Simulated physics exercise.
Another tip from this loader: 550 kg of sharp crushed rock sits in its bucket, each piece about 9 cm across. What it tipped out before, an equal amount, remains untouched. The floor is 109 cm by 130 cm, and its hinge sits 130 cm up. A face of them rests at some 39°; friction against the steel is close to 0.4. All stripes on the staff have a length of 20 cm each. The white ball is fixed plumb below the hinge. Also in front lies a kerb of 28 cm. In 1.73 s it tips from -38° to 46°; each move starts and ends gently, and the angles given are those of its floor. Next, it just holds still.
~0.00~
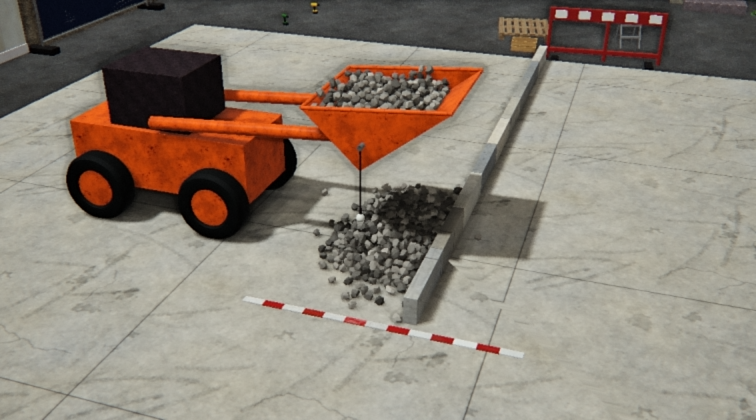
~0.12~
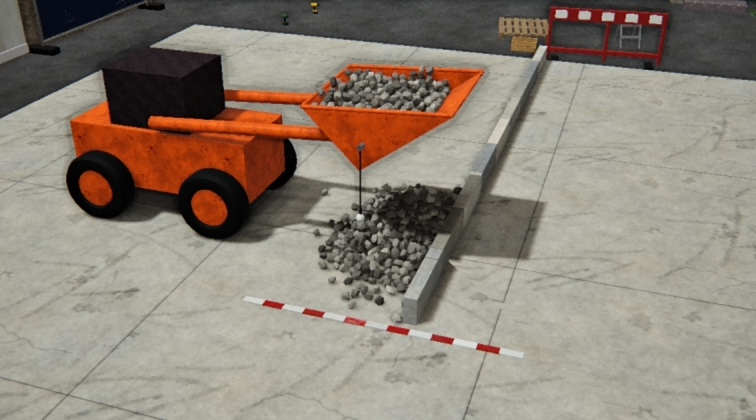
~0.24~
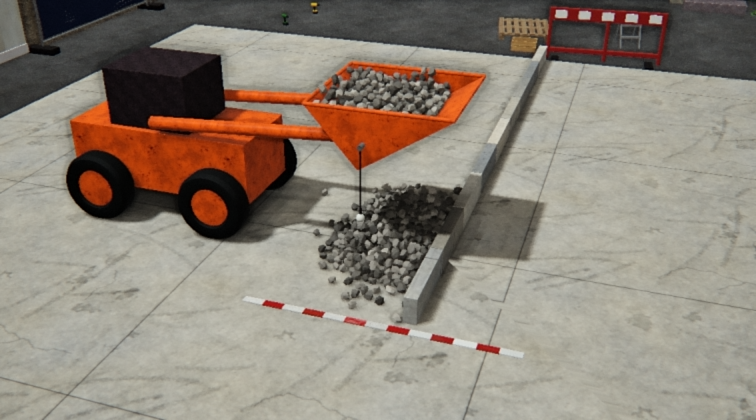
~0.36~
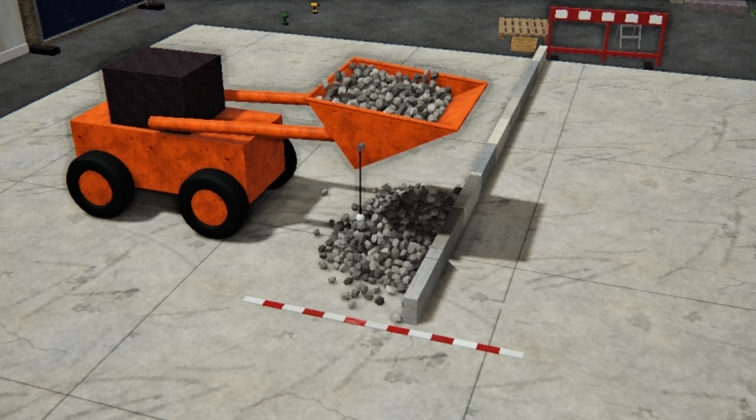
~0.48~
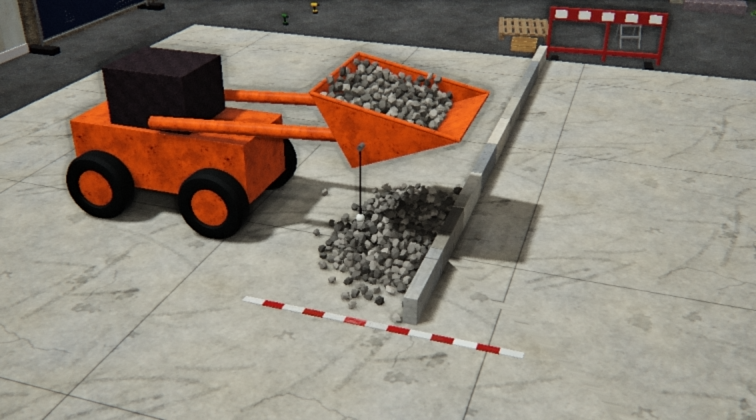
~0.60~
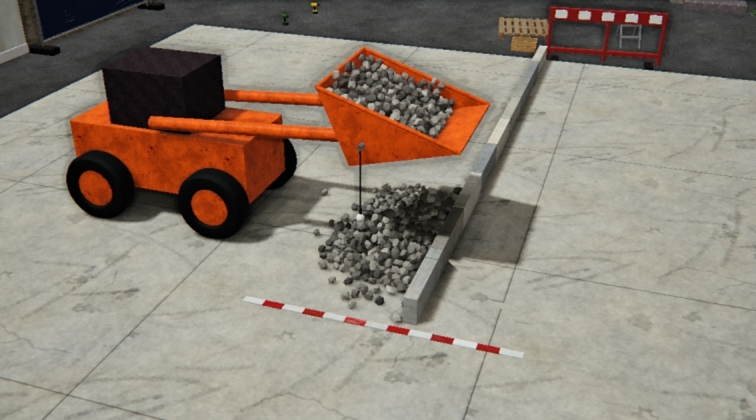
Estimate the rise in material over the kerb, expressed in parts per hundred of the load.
Close to 68 parts in a hundred.
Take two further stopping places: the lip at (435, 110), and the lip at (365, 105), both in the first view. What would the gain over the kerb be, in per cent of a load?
First some 35, then 0 per cent.
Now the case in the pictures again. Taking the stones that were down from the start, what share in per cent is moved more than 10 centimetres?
Estimate: 0 %, roughly.
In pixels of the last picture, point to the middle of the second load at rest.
Roughly at (475, 242) in the last picture.
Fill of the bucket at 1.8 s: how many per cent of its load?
Near 40 per cent of the load is held.
After 1.3 s the floor is at 33°; in per cent of one load, 100 in the bucket, 100 on this side of the kerb; the foremost stones are at (455, 186).
After 1.8 s the floor is at 46°; in per cent of one load, 40 in the bucket, 132 on this side of the kerb, 27 over the kerb; the foremost stones are at (502, 246).
After 2.2 s the floor is at 46°; in per cent of one load, 10 in the bucket, 132 on this side of the kerb, 58 over the kerb; the foremost stones are at (560, 268).
After 5.0 s the floor is at 46°; in per cent of one load, 2 in the bucket, 131 on this side of the kerb, 68 over the kerb; the foremost stones are at (598, 273). Net gain over the kerb, 68.
